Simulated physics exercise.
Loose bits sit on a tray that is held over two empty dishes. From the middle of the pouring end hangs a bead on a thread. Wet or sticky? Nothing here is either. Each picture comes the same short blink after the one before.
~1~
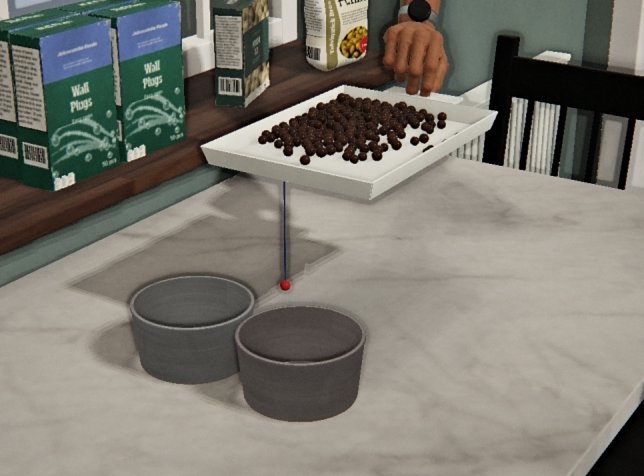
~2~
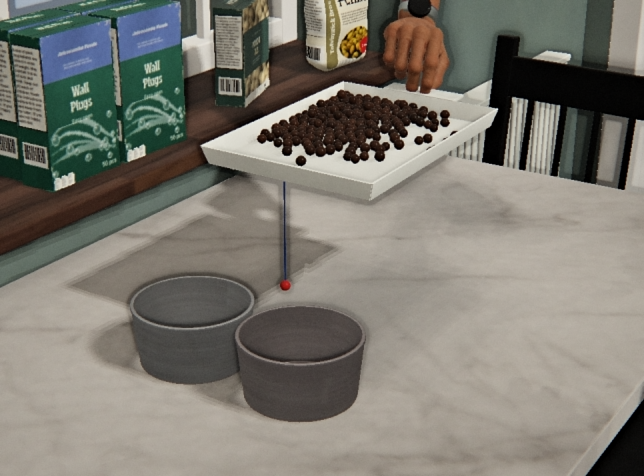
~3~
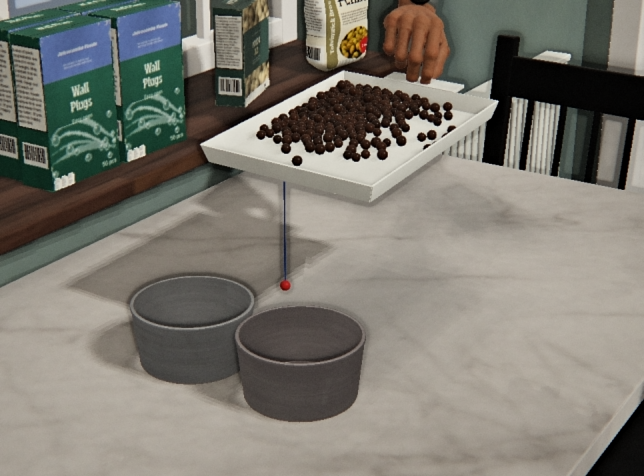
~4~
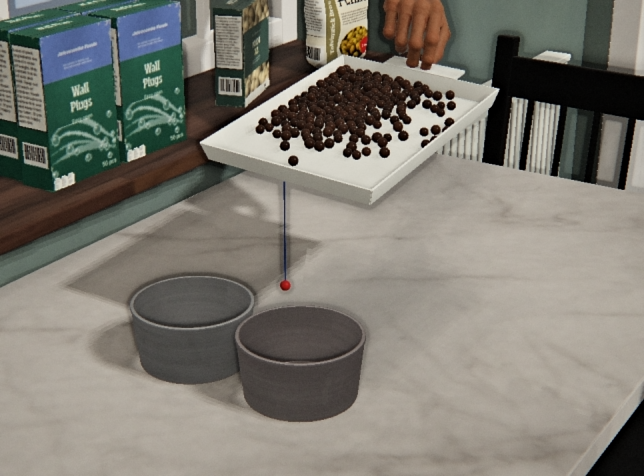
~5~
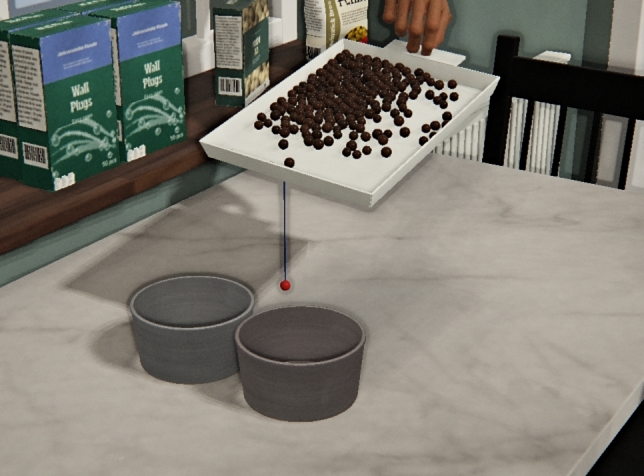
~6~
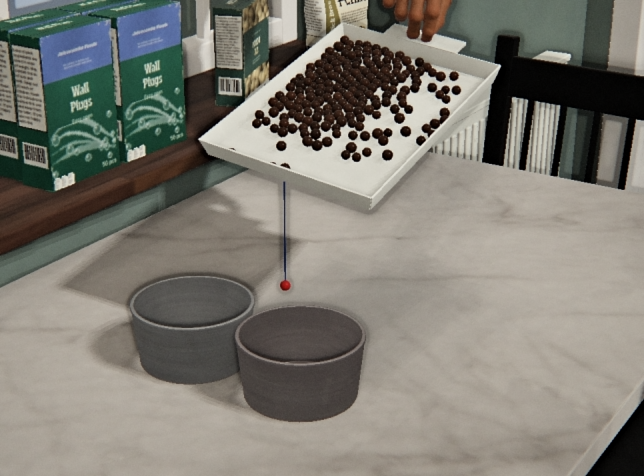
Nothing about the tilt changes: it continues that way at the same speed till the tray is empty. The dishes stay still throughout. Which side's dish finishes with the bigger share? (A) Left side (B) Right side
Answer: B.
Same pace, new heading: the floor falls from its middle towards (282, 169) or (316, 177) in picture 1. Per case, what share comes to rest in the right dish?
I'd put it at some 20 % and then some 70 %.
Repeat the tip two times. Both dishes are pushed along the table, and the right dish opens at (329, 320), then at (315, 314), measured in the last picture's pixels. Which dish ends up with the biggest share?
The first time it's the right-side dish, the second time it's the right-side dish.
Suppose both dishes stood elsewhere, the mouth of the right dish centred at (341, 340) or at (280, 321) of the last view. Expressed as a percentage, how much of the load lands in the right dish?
Some 80 percent in the first case, 30 percent in the second.
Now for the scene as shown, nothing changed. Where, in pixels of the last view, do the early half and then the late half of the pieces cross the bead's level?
First around (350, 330), afterwards around (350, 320).
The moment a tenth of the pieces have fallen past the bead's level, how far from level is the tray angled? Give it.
The angle is roughly 55° at that point.
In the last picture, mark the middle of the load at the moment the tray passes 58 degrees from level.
Near the pixel (337, 205).
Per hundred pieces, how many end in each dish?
Left 0 %, right 60 %.
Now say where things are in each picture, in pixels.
The first picture shows corners of the pouring end (209, 145) and (370, 180), level; middle of the load (351, 126), chocolate balls; left dish (155, 348); right dish (265, 384); bead on its thread (285, 285).
The second picture shows corners of the pouring end (209, 145) and (370, 181), level; middle of the load (351, 123).
The third picture shows corners of the pouring end (208, 144) and (370, 183), tipped barely, lowest at the right corner; middle of the load (352, 117), about a tenth on the move.
The fourth picture shows corners of the pouring end (208, 142) and (370, 186), tipped a little, lowest at the right corner; middle of the load (352, 107), roughly a quarter on the move.
The fifth picture shows corners of the pouring end (208, 140) and (370, 190), tipped a little, lowest at the right corner; middle of the load (352, 98), roughly a third on the move.
The sixth picture shows corners of the pouring end (207, 138) and (370, 193), tipped clearly, lowest at the right corner; middle of the load (352, 92), the larger part on the move; left dish (155, 348); right dish (265, 384).
Just after the last frame, tray tipped steeply; roughly half on the tray; about a tenth in the right dish; just a few in the left dish; about a tenth outside both; roughly a quarter in the air.
A moment on, tray tipped right over; about a tenth on the tray; roughly half in the right dish; just a few in the left dish; roughly a third outside both; about a tenth in the air.
Further on, tray tipped past a quarter turn; roughly half in the right dish; just a few in the left dish; roughly half outside both.
When it is over, tray tipped past a quarter turn; roughly half in the right dish; just a few in the left dish; roughly half outside both.
